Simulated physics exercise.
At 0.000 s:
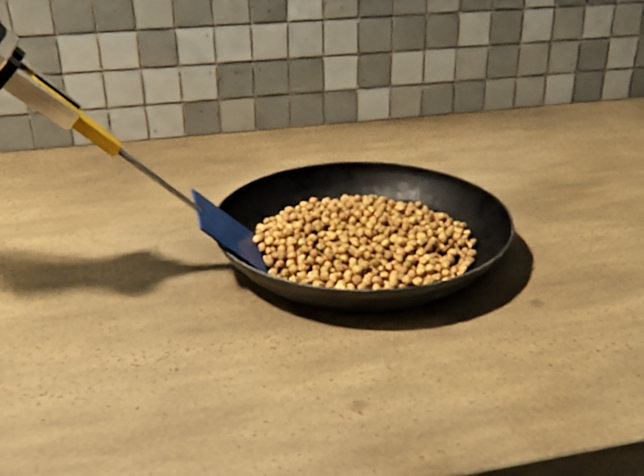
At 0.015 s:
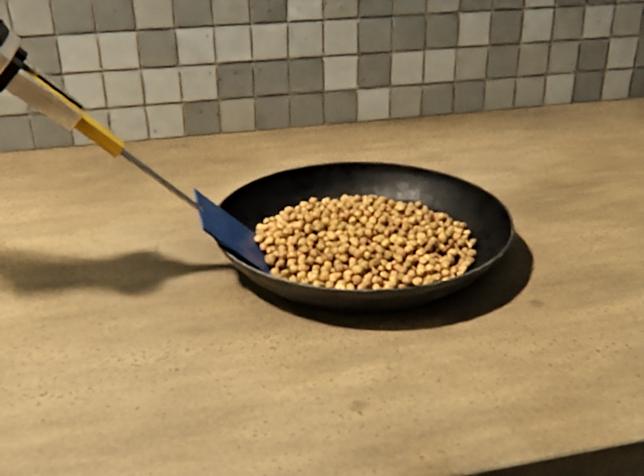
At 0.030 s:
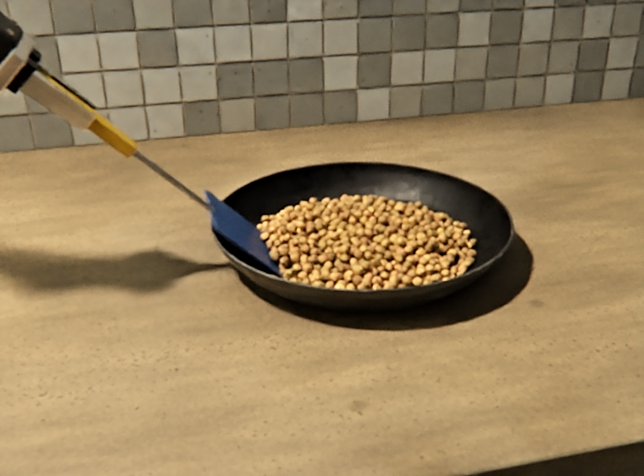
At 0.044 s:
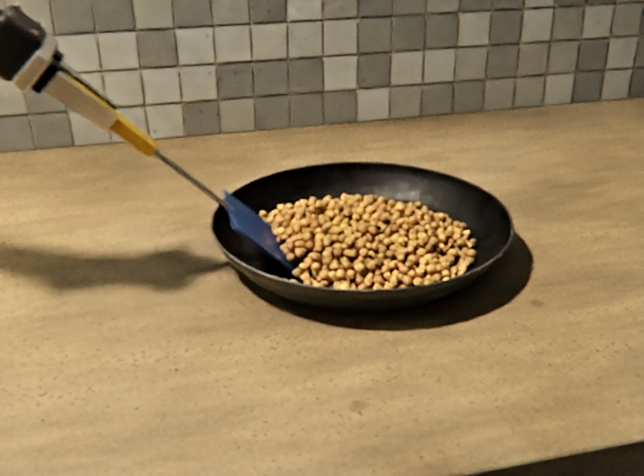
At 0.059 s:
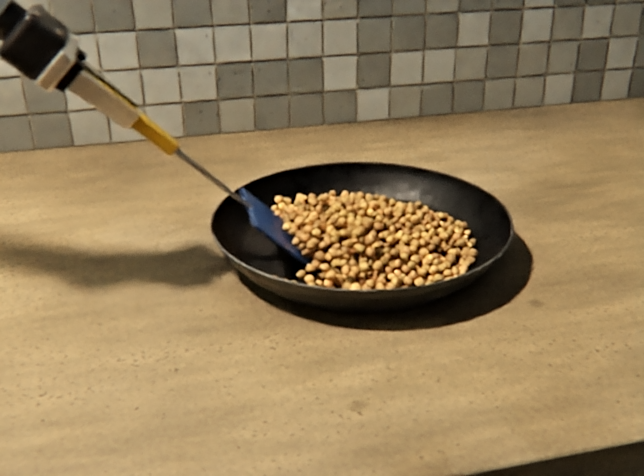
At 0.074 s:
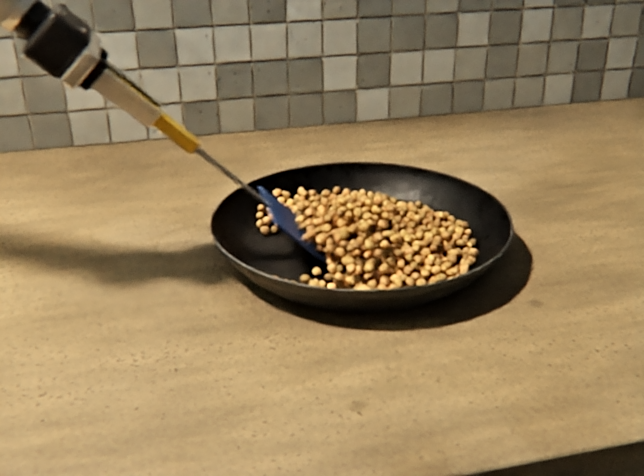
A robot arm gripping a blue paddle slid it rightward through a black frying pan of dried chickpeas on a countertop, pushing them into a slightly higher heap while a few slipped behind the blade.
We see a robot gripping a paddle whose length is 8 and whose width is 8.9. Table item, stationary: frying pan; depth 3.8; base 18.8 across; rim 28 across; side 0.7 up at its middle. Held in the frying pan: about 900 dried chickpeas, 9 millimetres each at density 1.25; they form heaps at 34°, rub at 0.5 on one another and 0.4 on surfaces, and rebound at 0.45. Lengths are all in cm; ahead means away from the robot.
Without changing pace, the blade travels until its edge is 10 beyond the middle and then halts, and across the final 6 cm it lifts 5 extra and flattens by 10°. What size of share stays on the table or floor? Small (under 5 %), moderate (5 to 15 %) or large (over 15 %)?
Large.
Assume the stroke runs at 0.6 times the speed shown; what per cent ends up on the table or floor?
10 %.
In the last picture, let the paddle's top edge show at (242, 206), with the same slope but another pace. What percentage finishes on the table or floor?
I'd say around 10 per cent.
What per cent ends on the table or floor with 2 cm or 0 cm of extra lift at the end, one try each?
First try around 25 percent, second try around 15 percent.
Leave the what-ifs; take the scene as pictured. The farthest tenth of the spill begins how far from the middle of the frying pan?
I'd put it at about 90 centimetres.
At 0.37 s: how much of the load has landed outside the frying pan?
Roughly 15 percent.
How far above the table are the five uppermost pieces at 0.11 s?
Height: Approx. 6 cm.
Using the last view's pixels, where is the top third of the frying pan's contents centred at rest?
Pixel estimate: About (443, 221).
After 0.11 s, sloping 45°, highest piece 6 above the table; 900 in the frying pan.
After 0.15 s, sloping 42°, highest piece 7 above the table; 900 in the frying pan.
After 0.37 s, sloping 35°, highest piece 7 above the table; 710 in the frying pan, 125 on the table or floor, 65 on the blade or in flight.
After 1.41 s, sloping 35°, highest piece 4 above the table; 710 in the frying pan, 190 on the table or floor.
At rest, 710 in the frying pan, 190 on the table or floor. That is 21 % on the table or floor.
